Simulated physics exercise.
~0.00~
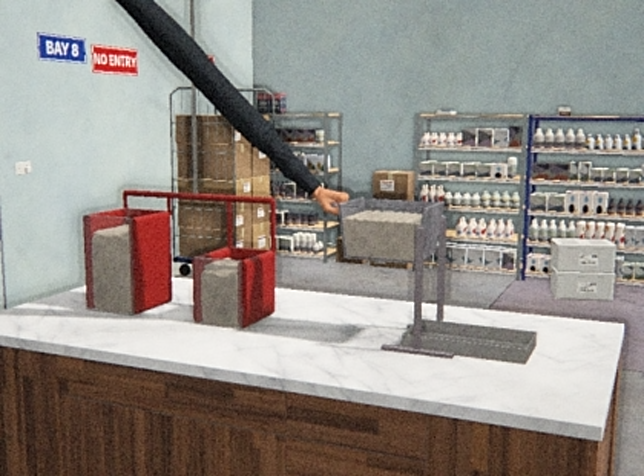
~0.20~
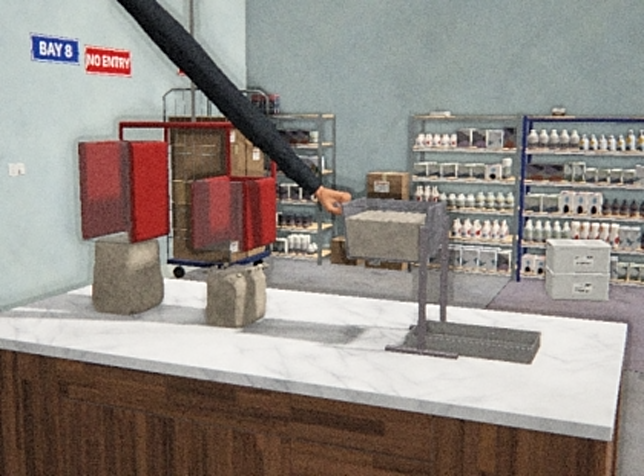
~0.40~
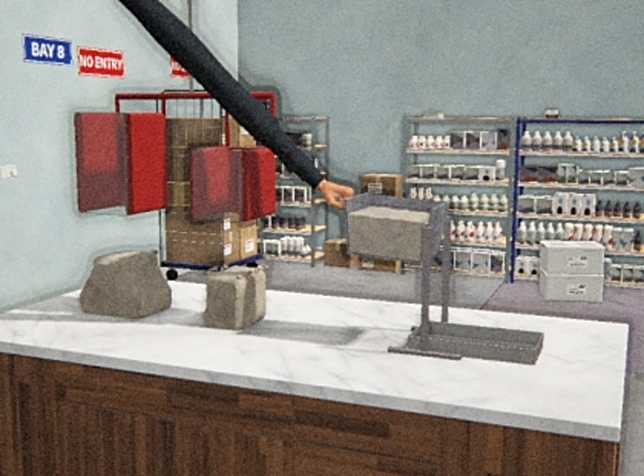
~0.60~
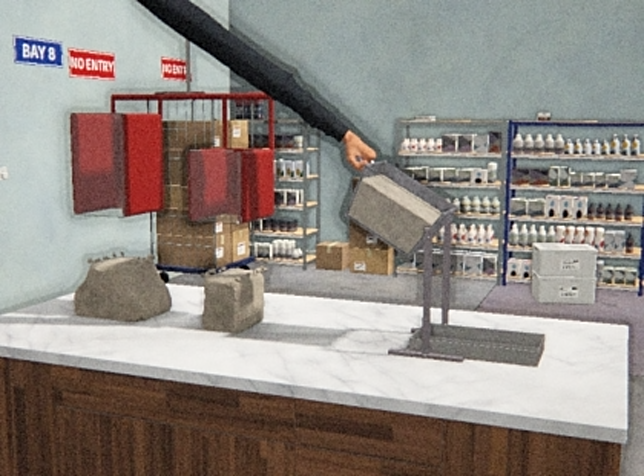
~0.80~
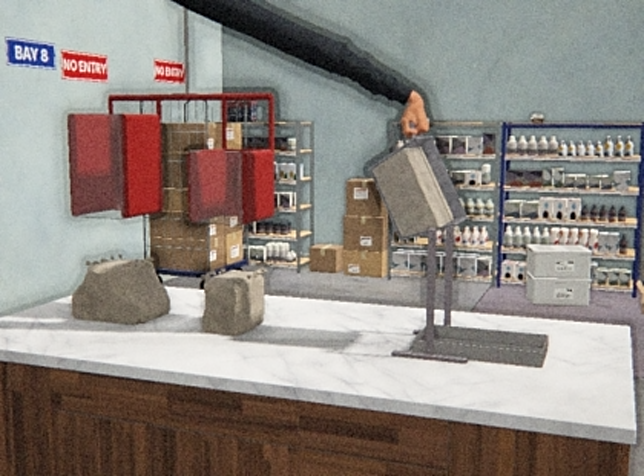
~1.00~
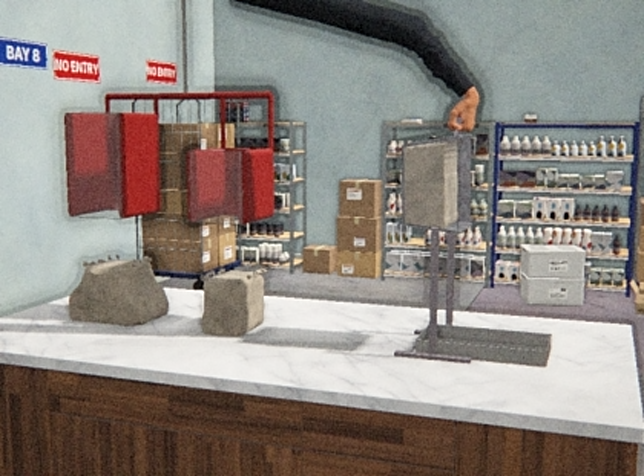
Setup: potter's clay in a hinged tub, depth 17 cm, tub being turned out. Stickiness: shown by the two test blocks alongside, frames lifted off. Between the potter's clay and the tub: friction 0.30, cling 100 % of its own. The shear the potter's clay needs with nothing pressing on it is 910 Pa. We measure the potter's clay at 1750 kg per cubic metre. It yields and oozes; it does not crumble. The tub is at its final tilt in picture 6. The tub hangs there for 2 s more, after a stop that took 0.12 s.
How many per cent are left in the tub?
About 39 %.
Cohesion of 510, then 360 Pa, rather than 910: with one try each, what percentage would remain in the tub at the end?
In that order: 45 %, 40 %.
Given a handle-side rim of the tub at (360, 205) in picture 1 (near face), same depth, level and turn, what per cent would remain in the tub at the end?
The tub would end up holding some 100 % of it.
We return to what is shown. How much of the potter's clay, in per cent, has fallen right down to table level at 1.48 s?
About 0 per cent.
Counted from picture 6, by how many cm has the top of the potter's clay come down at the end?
The top ends up some 13 cm below its level in the last picture.
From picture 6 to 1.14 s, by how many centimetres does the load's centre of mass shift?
Around 2 centimetres.
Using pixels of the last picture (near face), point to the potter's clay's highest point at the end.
The highest point sits at around (417, 185).
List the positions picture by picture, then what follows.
Handle-side rim at (341, 205), tilt 0 degrees; highest point of the potter's clay at (346, 218); test blocks 31 cm, 20 cm high (left to right), in the first picture.
Handle-side rim at (343, 205), tilt 0 degrees; highest point of the potter's clay at (349, 218); test blocks 29 cm, 20 cm high (left to right), in the second picture.
Handle-side rim at (347, 200), tilt 3 degrees; highest point of the potter's clay at (352, 214); test blocks 23 cm, 20 cm high (left to right), in the third picture.
Handle-side rim at (367, 166), tilt 30 degrees; highest point of the potter's clay at (362, 181); test blocks 22 cm, 20 cm high (left to right), in the fourth picture.
Handle-side rim at (417, 140), tilt 64 degrees; highest point of the potter's clay at (403, 150); test blocks 22 cm, 20 cm high (left to right), in the fifth picture.
Handle-side rim at (459, 138), tilt 88 degrees; highest point of the potter's clay at (441, 144); test blocks 22 cm, 20 cm high (left to right), in the sixth picture.
By 1.14 s, the tub is at 88 degrees and holds 100 %.
By 1.31 s, the tub is at 88 degrees and holds 100 %.
By 1.48 s, the tub is at 88 degrees and holds 80 %.
By 1.65 s, the tub is at 88 degrees and holds 56 %.
By 3.00 s, at the end, the tub is at 88 degrees and holds 39 %.
